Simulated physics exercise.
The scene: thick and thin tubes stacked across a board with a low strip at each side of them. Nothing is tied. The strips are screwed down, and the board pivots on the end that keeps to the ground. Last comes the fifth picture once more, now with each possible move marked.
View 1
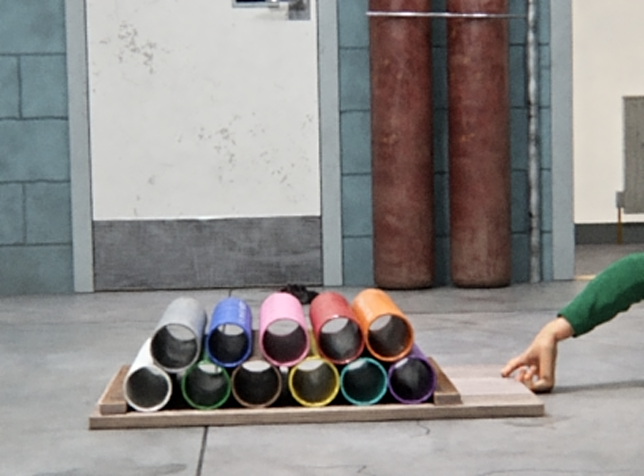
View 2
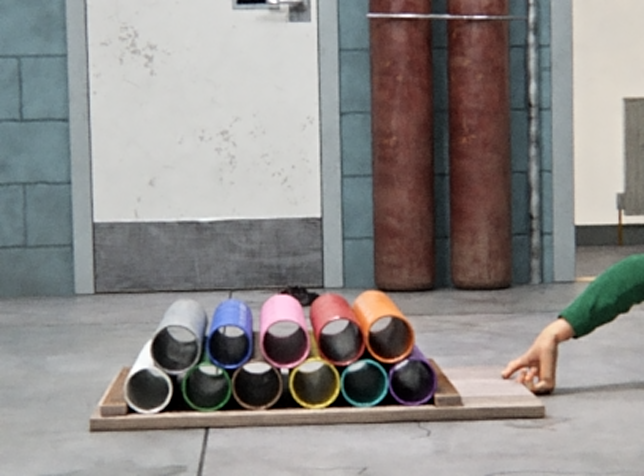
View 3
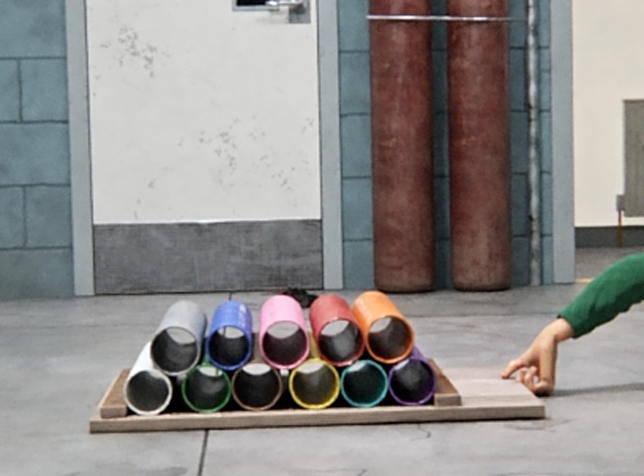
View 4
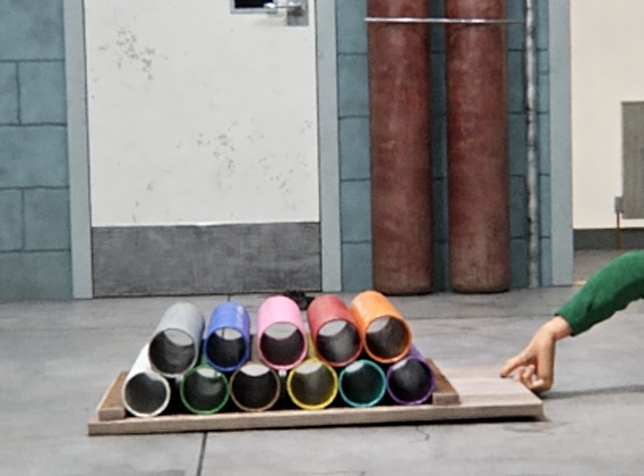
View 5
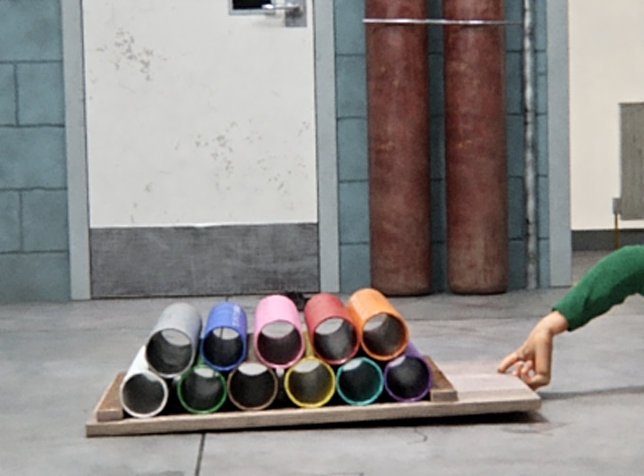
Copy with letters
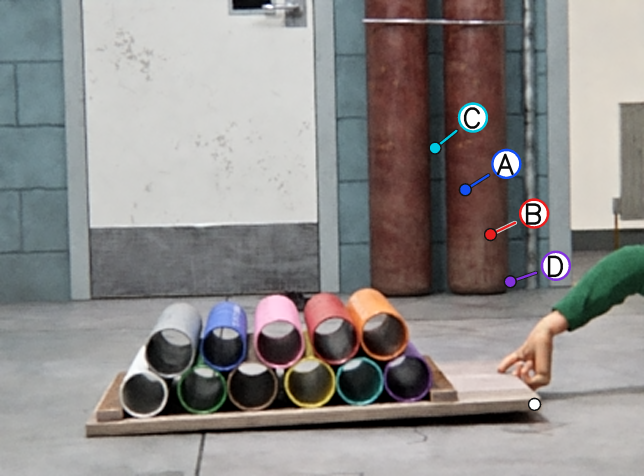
The clip shows colourful tubes stacked in two rows on a wooden board between low strips, while a green-sleeved arm reaches in from the right and its hand slightly raises the board's right end, the tubes staying stacked.
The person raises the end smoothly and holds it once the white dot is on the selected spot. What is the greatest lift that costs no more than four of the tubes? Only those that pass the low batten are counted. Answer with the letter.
It can be raised to B.
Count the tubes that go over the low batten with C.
With C, eleven.
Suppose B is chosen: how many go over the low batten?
With B, none.
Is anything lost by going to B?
At B: No.
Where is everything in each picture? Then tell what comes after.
Pink tube (285, 341); grey tube (175, 348); blue tube (229, 344), in the first picture.
Blue tube (229, 346); orange tube (390, 338), in the second picture.
Board (313, 391); turquoise tube (364, 384); purple tube (412, 382); grey tube (175, 351), in the third picture.
Board (312, 391); white tube (146, 393); green tube (205, 390), in the fourth picture.
Board (310, 389); white tube (144, 394); green tube (202, 390), in the fifth picture.
On the marked copy, A at (465, 190); B at (491, 234); C at (435, 148); D at (510, 282); the white dot at (534, 405).
Taking B. A third of the way, board at 15°.
Two thirds of the way, board at 24°.
When it is over, board at 24°, none over the low batten.
As for the rest, A five over the low batten; C eleven over the low batten; D none over the low batten.
